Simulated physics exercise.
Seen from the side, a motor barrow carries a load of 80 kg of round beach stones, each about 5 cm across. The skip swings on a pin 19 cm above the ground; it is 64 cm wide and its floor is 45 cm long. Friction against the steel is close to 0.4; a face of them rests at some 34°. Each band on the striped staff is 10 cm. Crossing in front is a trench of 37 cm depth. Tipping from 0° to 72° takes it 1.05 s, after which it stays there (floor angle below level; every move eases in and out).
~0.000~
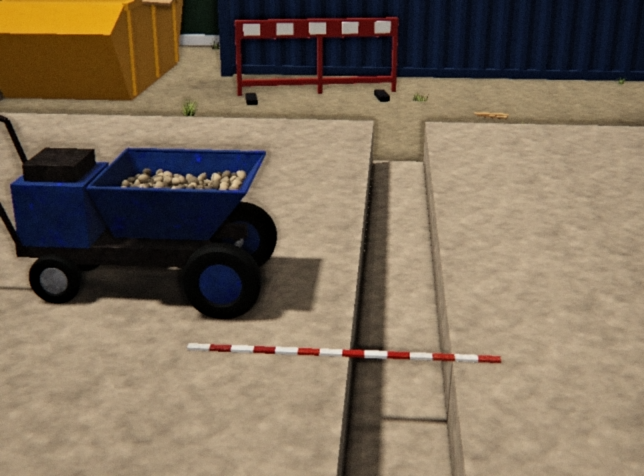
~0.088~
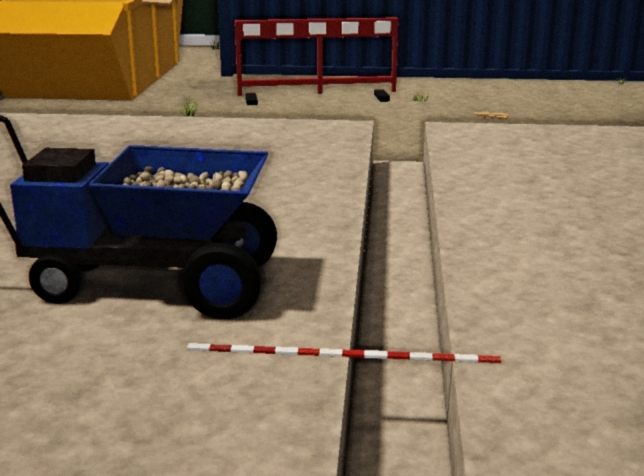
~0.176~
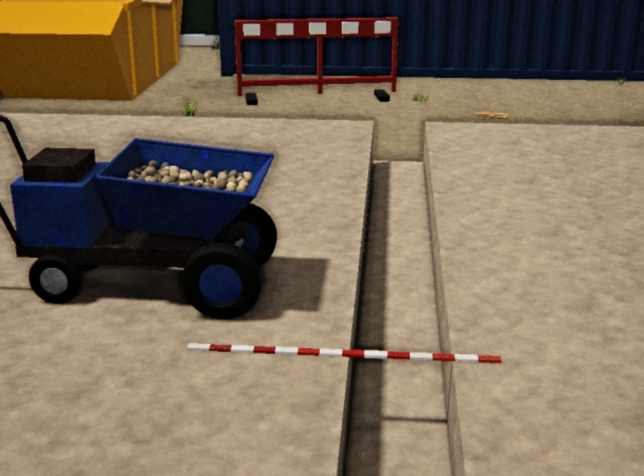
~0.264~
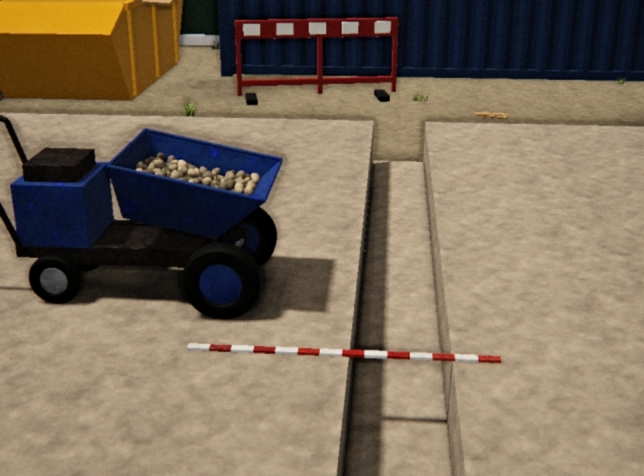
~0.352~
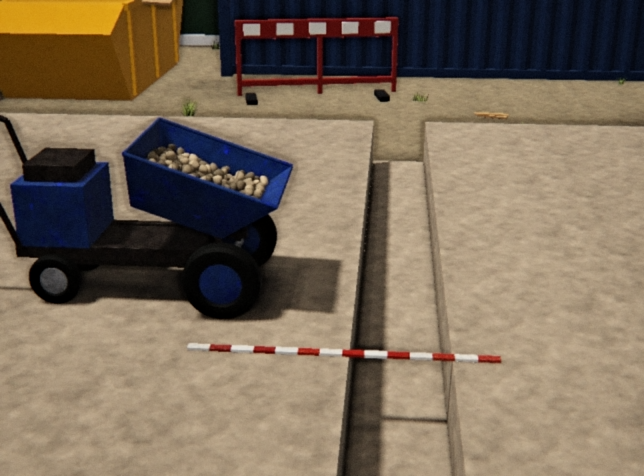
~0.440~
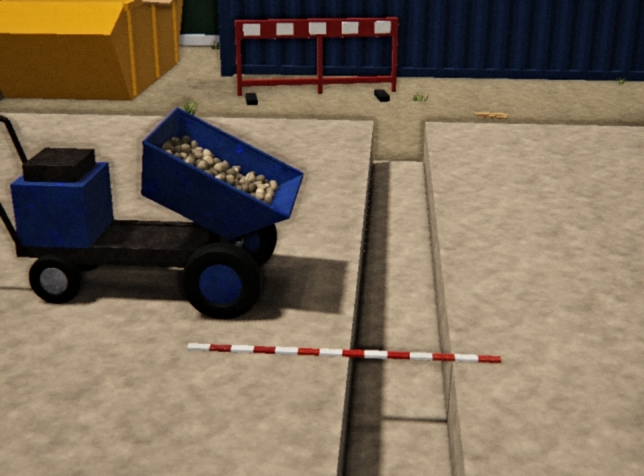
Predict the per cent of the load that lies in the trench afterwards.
97 per cent.
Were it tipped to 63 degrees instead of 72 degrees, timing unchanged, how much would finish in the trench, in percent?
In that case around 90 percent.
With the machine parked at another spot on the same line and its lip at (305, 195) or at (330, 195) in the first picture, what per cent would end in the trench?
Roughly 90 per cent, then 60 per cent.
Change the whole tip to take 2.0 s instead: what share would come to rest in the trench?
That works out at about 95 in a hundred.
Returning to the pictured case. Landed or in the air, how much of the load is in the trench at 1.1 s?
Close to 30 per cent at that time.
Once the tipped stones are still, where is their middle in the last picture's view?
Somewhere around (404, 354) in the last picture.
After 0.8 s the floor is at 61°; 100 % in the skip; the foremost stones are at (308, 239).
After 1.1 s the floor is at 72°; 56 % in the skip, 12 % short of the trench, 32 % in the trench; the foremost stones are at (407, 327).
After 1.5 s the floor is at 72°; 14 % in the skip, 10 % short of the trench, 76 % in the trench; the foremost stones are at (439, 364).
After 3.5 s the floor is at 72°; 0 % in the skip, 3 % short of the trench, 97 % in the trench; the foremost stones are at (439, 361).
